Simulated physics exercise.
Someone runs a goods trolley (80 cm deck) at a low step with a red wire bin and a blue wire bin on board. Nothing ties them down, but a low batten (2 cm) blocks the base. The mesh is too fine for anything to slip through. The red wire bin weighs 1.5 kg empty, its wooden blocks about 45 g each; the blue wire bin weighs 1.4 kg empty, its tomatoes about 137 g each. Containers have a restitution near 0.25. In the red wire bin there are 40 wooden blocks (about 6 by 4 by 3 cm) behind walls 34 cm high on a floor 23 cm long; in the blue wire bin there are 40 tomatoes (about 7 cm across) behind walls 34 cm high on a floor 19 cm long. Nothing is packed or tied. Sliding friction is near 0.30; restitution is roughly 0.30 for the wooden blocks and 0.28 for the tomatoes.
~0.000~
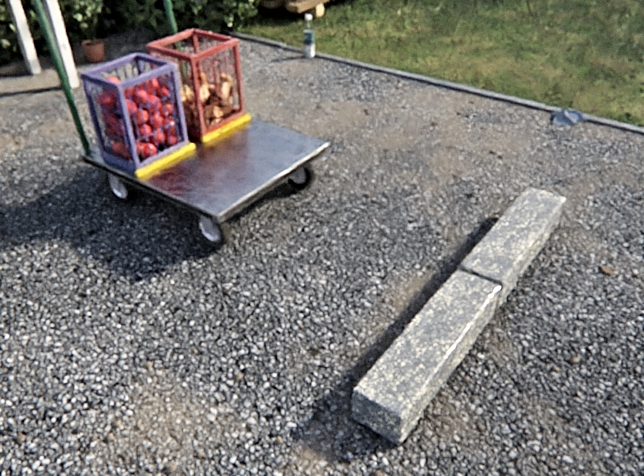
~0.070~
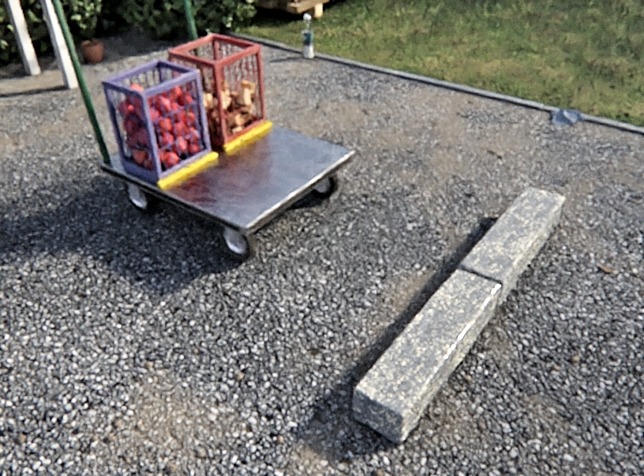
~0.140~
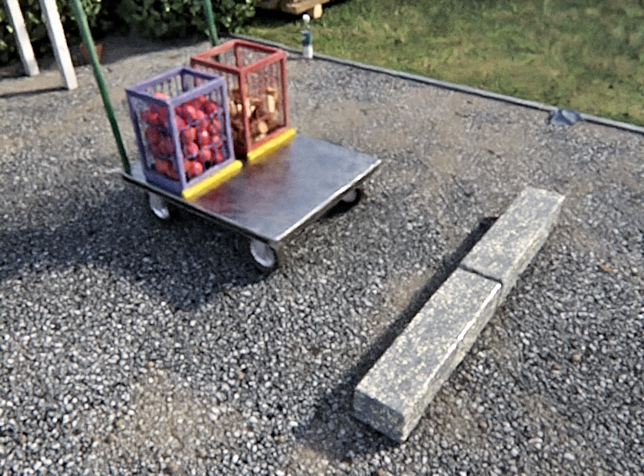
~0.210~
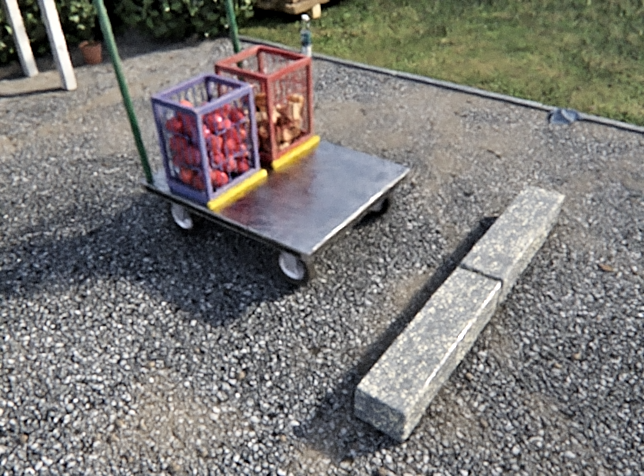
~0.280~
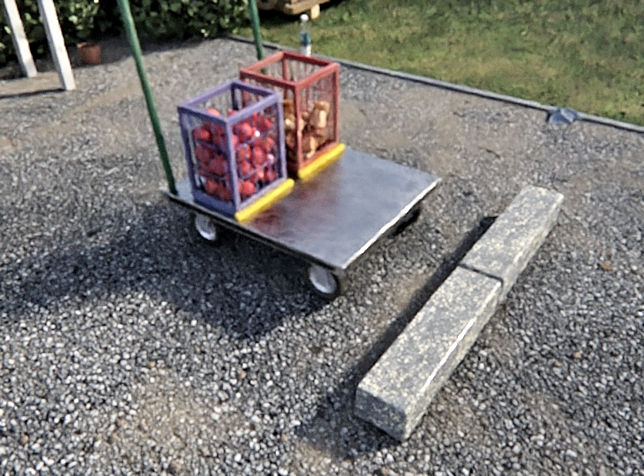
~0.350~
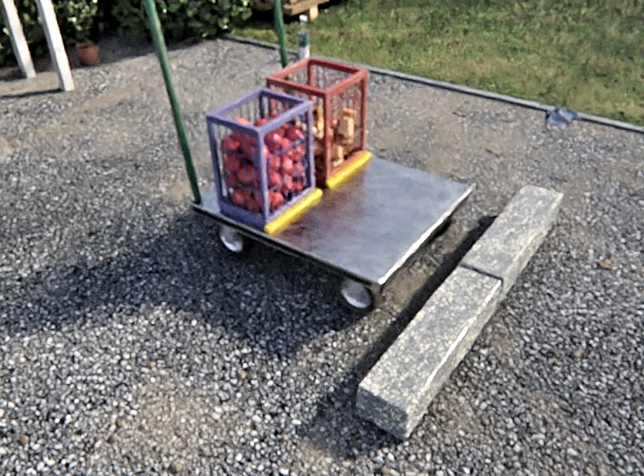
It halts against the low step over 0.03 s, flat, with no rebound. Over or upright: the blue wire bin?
In the end the blue wire bin goes over.
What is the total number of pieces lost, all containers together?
Some 20 pieces.
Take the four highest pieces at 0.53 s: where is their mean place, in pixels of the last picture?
Near (316, 147).
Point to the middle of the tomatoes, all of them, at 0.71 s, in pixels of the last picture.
At about (347, 204).
After 0.41 s, it starts to lose speed.
After 0.53 s, the red wire bin leans 14° with 0 of 40 out and the blue wire bin leans 29° with 0 of 40 out.
After 0.71 s, the red wire bin leans 11° with 0 of 40 out and the blue wire bin is down with 0 of 40 out.
After 1.01 s, the red wire bin is upright with 0 of 40 out and the blue wire bin is down with 15 of 40 out.
Final count (at 1.36 s), the red wire bin is upright with 0 of 40 out and the blue wire bin is down with 21 of 40 out. Greatest lean of the blue wire bin, 94°.
